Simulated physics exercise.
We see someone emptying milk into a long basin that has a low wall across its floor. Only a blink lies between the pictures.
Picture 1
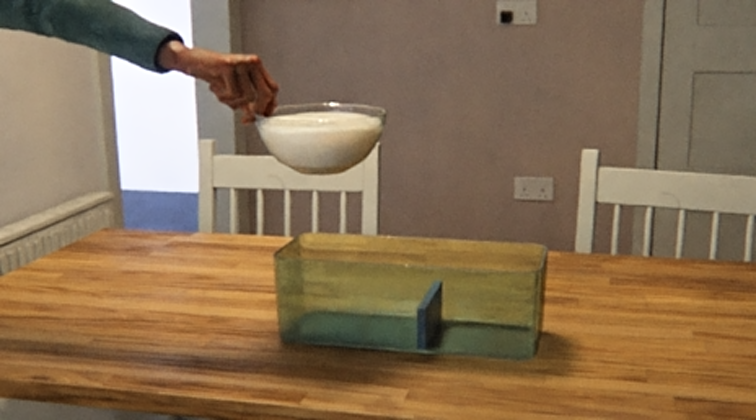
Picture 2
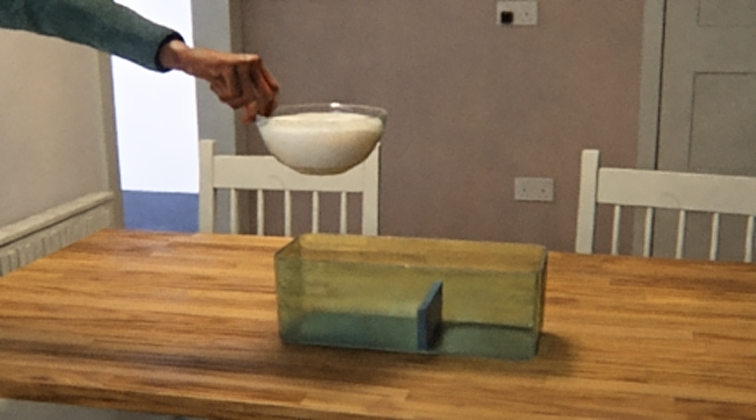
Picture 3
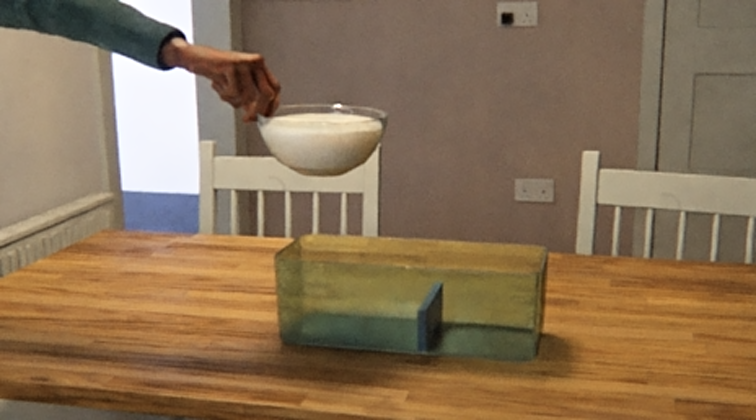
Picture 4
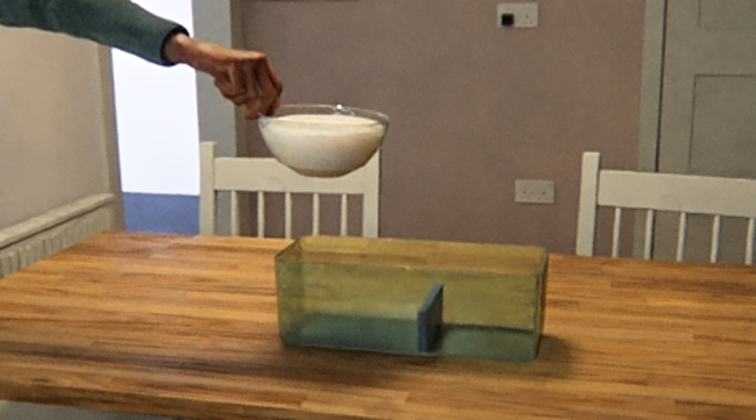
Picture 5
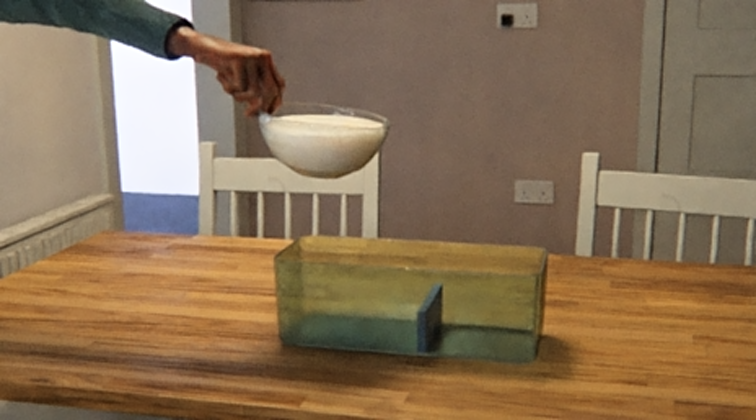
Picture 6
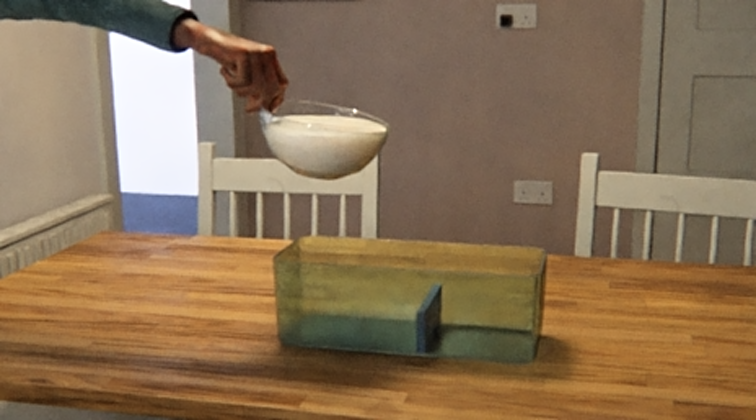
Glass bowl of milk tilting slightly to the right in a person's hand above a clear basin with a low blue wall.
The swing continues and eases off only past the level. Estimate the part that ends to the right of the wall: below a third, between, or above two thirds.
The share right of the wall is between a third and two thirds.
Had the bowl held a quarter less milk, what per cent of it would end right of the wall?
It comes to 40 per cent or so.
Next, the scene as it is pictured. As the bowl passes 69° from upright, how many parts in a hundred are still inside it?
Roughly 35 in a hundred.
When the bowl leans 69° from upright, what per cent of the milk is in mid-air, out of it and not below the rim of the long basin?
Near 45 %.
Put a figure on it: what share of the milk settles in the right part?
Roughly 50 in a hundred.
A moment on, the bowl is tipped part way and 36 per cent is still to pour, 2 is left of the wall and 18 right of it.
Next, the bowl is tipped right over and 0 per cent is still to pour, 39 is left of the wall and 52 right of it.
Then the bowl is tipped right over and 0 per cent is still to pour, 42 is left of the wall and 52 right of it.
Later the bowl is tipped right over and 0 per cent is still to pour, 42 is left of the wall and 52 right of it.
Finally, 42 per cent lies left of the wall, 52 right of it and 6 outside.
